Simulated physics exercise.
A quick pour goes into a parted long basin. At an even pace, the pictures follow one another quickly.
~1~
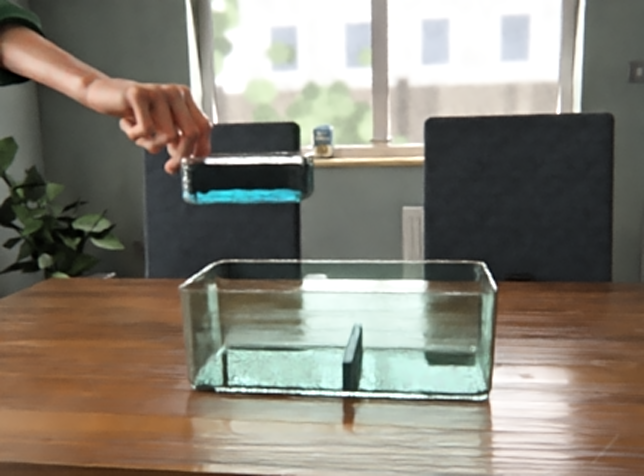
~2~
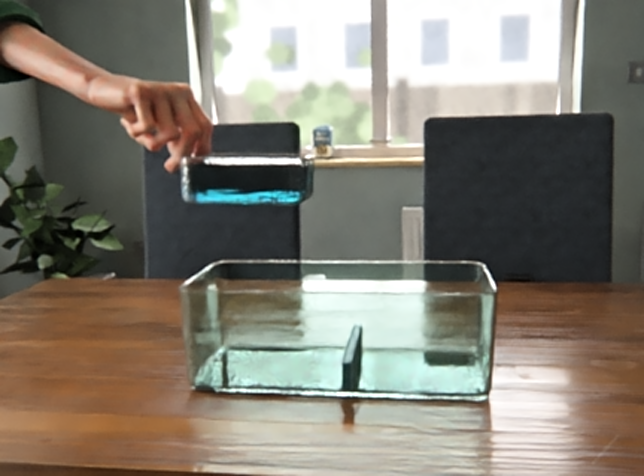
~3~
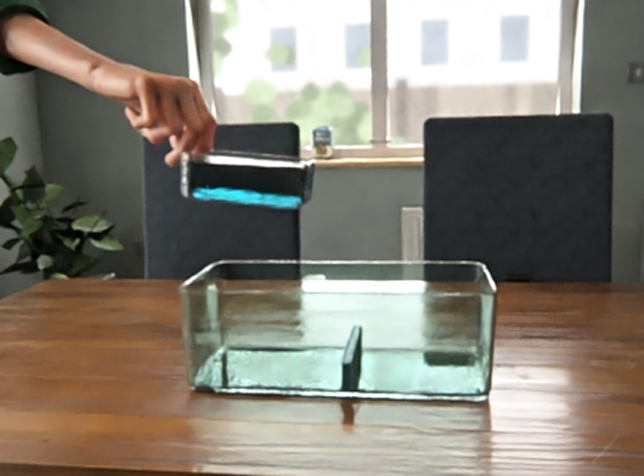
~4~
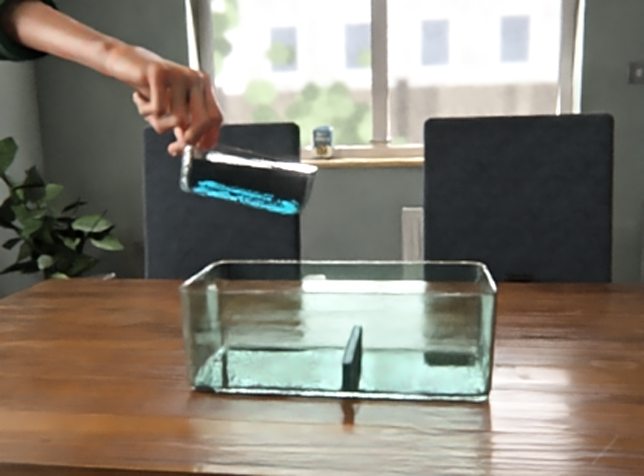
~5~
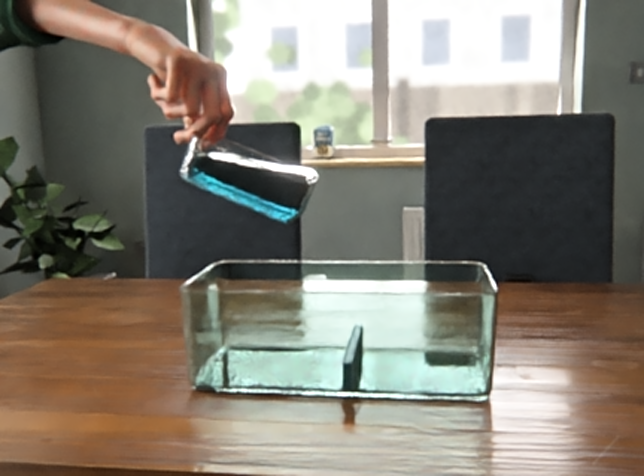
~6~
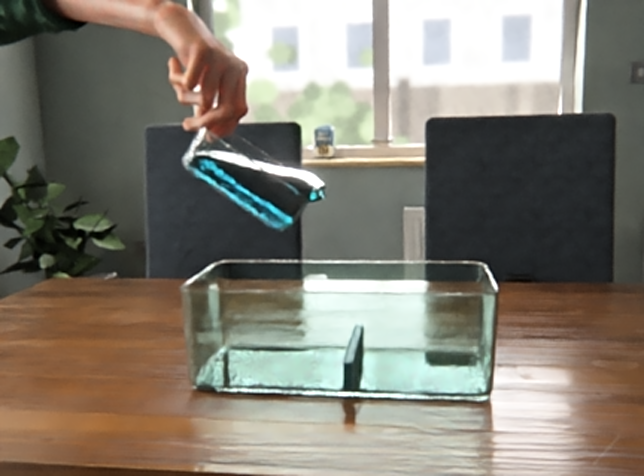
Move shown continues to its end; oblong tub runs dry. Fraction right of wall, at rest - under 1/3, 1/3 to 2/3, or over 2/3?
My call is that the right side sits mid-range, from a third up to two thirds.
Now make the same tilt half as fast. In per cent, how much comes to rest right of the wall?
Around 70 in a hundred.
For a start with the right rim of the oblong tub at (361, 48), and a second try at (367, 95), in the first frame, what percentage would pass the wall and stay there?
About 75 % the first time, about 75 % the second.
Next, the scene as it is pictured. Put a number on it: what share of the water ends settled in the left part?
Near 40 in a hundred.
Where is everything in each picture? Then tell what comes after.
In the first picture, it leans 0°; its right rim is at (308, 156); the water meets the walls at (194, 164) and (308, 162); the long basin's rim runs from (199, 276) to (490, 278); the wall's top is at (353, 342).
In the second picture, it leans 2°; its right rim is at (309, 158); the water meets the walls at (194, 164) and (308, 163).
In the third picture, it leans 6°; its right rim is at (310, 164); the water meets the walls at (194, 162) and (309, 166).
In the fourth picture, it leans 14°; its right rim is at (311, 172); the water meets the walls at (196, 159) and (311, 169).
In the fifth picture, it leans 23°; its right rim is at (312, 183); the water meets the walls at (196, 157) and (306, 175); 4 per cent is over the edge.
In the sixth picture, it leans 35°; its right rim is at (311, 195); the water meets the walls at (196, 154) and (298, 178); 11 per cent is over the edge.
A moment on, the oblong tub is tipped on its side and 7 per cent is still to pour, 24 is left of the wall and 41 right of it.
Next, the oblong tub is tipped right over and 1 per cent is still to pour, 34 is left of the wall and 60 right of it.
Then the oblong tub is tipped right over and 0 per cent is still to pour, 40 is left of the wall and 58 right of it.
Later the oblong tub is tipped right over and 0 per cent is still to pour, 41 is left of the wall and 58 right of it.
In the end 41 per cent lies left of the wall, 58 right of it and 2 outside.
